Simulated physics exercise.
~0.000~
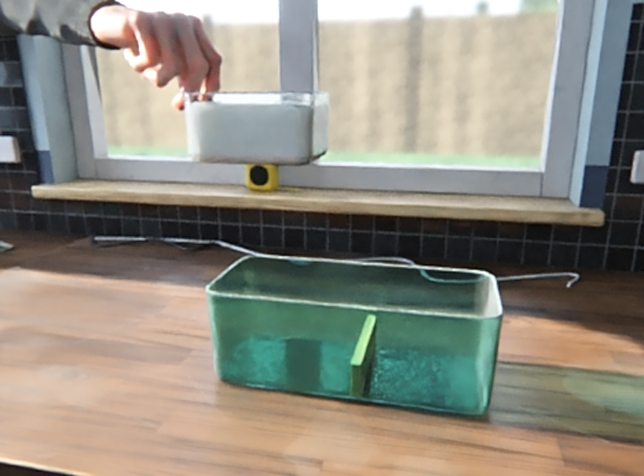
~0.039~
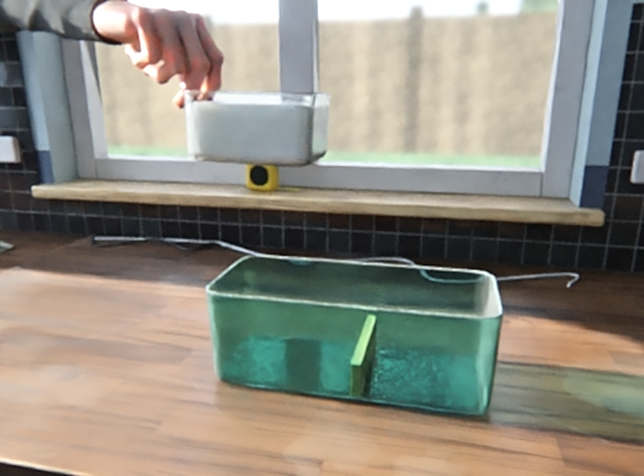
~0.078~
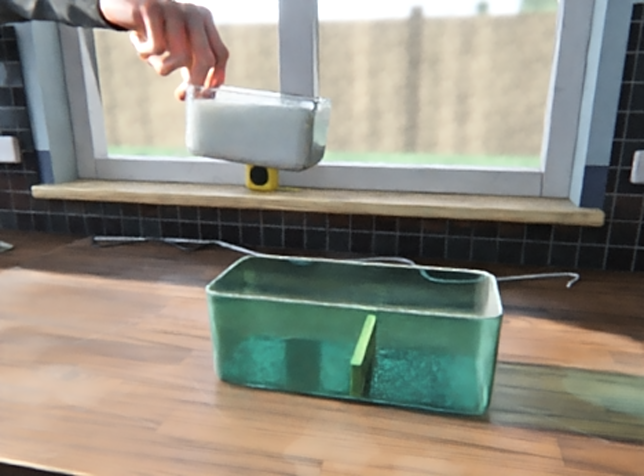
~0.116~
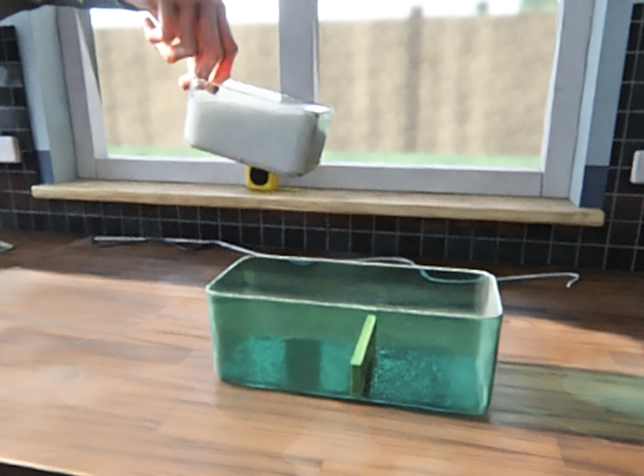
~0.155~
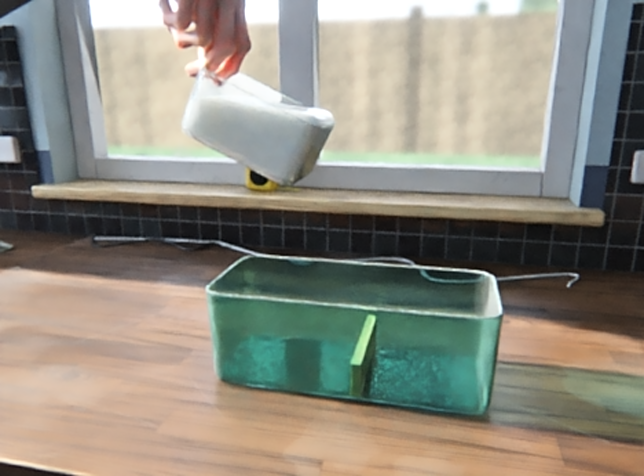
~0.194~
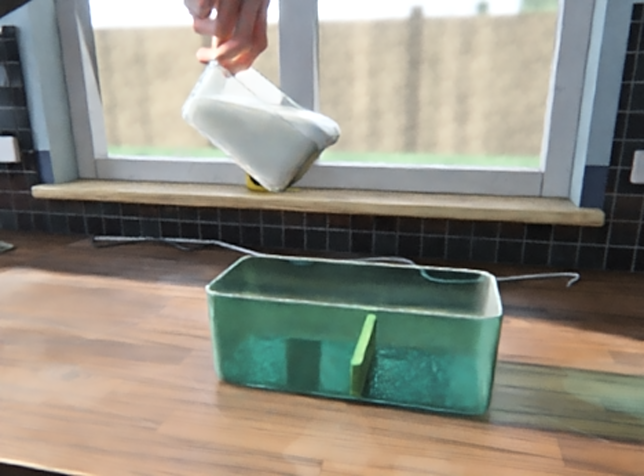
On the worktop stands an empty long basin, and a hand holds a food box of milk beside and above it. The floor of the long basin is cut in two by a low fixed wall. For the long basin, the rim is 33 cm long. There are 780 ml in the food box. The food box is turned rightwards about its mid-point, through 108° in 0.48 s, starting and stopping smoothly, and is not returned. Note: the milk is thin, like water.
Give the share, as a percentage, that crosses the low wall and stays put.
Around 48 %.
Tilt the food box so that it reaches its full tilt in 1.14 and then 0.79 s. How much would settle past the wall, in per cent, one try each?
Respectively 65 and 60 %.
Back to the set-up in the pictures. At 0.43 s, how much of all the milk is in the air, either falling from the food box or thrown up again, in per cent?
Near 60 per cent of it all.
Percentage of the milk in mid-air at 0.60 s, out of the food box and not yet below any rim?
Close to 10 per cent.
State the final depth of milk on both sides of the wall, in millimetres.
Final levels - left approx 14 mm, right approx 20 mm.
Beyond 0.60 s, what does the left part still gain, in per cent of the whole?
Some 16 per cent.
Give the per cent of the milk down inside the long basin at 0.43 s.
About 24%.
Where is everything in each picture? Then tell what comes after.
In the first picture, it leans 0°; its right rim is at (320, 95); the milk meets the walls at (205, 103) and (320, 104); the long basin's rim runs from (226, 273) to (497, 295); the wall's top is at (365, 338).
In the second picture, it leans 2°; its right rim is at (321, 97); the milk meets the walls at (205, 103) and (321, 104).
In the third picture, it leans 7°; its right rim is at (323, 103); the milk meets the walls at (206, 100) and (322, 107).
In the fourth picture, it leans 15°; its right rim is at (326, 113); the milk meets the walls at (208, 100) and (326, 111).
In the fifth picture, it leans 25°; its right rim is at (327, 126); the milk meets the walls at (207, 104) and (325, 118); 2 per cent is over the edge.
In the sixth picture, it leans 38°; its right rim is at (325, 142); the milk meets the walls at (207, 97) and (315, 124); 7 per cent is over the edge.
By 0.43 s the tilt is 105° and 15 per cent is still to pour, 1 is left of the wall and 24 right of it.
By 0.60 s the tilt is 108° and 3 per cent is still to pour, 28 is left of the wall and 55 right of it.
By 0.78 s the tilt is 108° and 0 per cent is still to pour, 38 is left of the wall and 45 right of it.
By 0.98 s the tilt is 108° and 0 per cent is still to pour, 42 is left of the wall and 49 right of it.
At rest 43 per cent lies left of the wall, 48 right of it and 9 outside.
